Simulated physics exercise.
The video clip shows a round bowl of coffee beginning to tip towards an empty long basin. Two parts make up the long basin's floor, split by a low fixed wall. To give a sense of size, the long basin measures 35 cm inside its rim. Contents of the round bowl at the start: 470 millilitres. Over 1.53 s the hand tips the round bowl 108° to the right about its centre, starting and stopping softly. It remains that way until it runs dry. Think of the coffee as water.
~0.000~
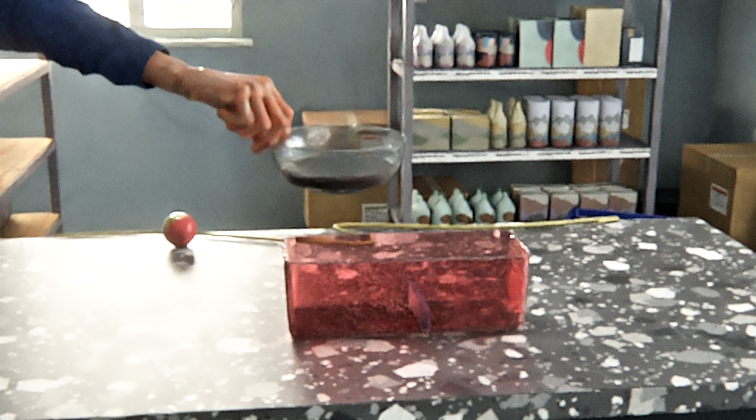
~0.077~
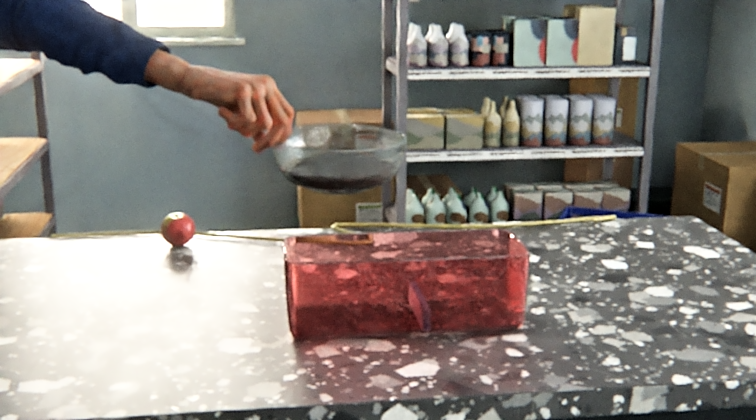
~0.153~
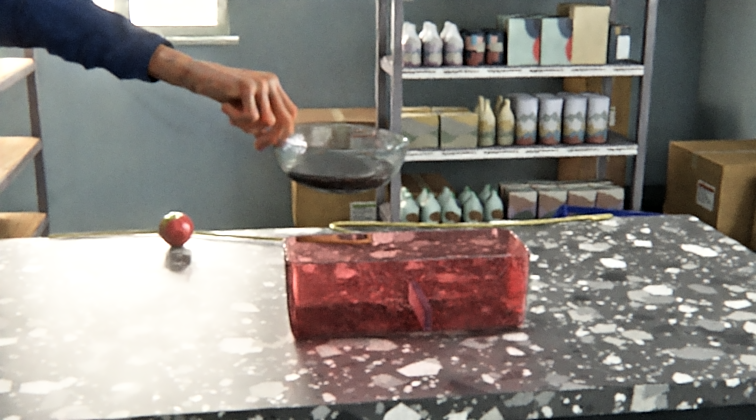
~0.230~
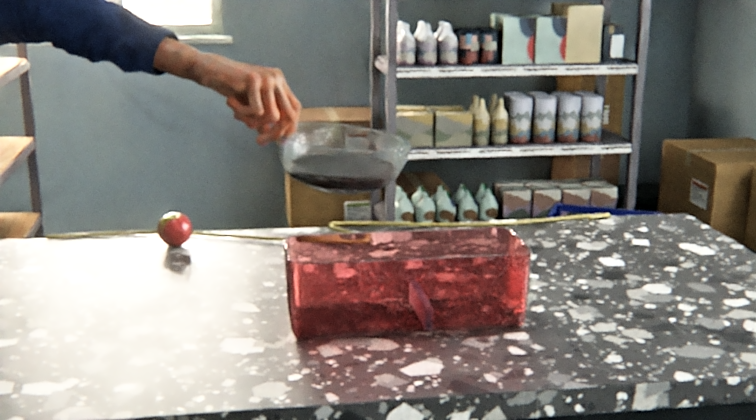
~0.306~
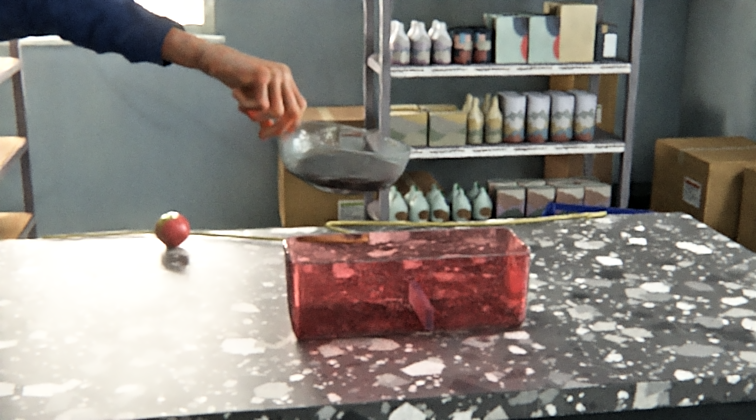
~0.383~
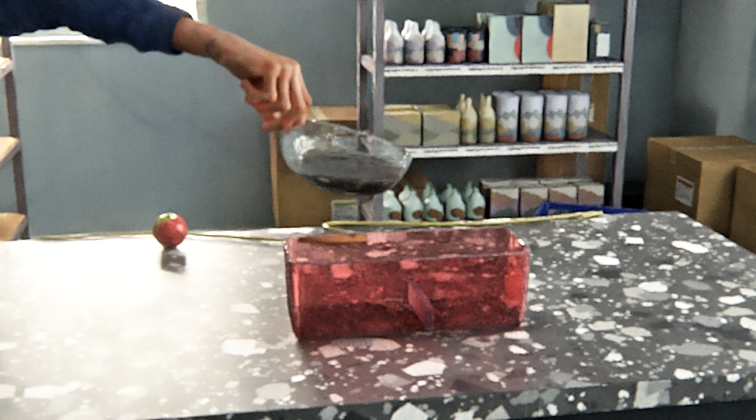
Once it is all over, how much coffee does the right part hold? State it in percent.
The right part holds about 57 per cent.
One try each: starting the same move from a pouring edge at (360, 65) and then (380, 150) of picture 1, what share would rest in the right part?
5 then 5 %.
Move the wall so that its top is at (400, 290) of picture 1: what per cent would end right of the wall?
Then about 85 per cent.
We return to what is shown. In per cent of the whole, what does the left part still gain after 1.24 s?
Near 4 percent, more or less.
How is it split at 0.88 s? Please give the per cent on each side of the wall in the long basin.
About 4 left, 20 right.
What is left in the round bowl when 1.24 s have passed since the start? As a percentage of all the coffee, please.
Close to 1 in a hundred.
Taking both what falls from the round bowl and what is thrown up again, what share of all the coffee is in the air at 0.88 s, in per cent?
I'd say close to 24 per cent.
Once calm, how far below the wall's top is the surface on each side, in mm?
Left 24 mm, right 18 mm.
By 0.88 s the tilt is 66° and 52 per cent is still to pour, 4 is left of the wall and 20 right of it.
By 1.24 s the tilt is 99° and 1 per cent is still to pour, 39 is left of the wall and 56 right of it.
By 1.62 s the tilt is 108° and 0 per cent is still to pour, 43 is left of the wall and 57 right of it.
By 2.03 s the tilt is 108° and 0 per cent is still to pour, 43 is left of the wall and 57 right of it.
At rest 43 per cent lies left of the wall, 57 right of it and 1 outside.
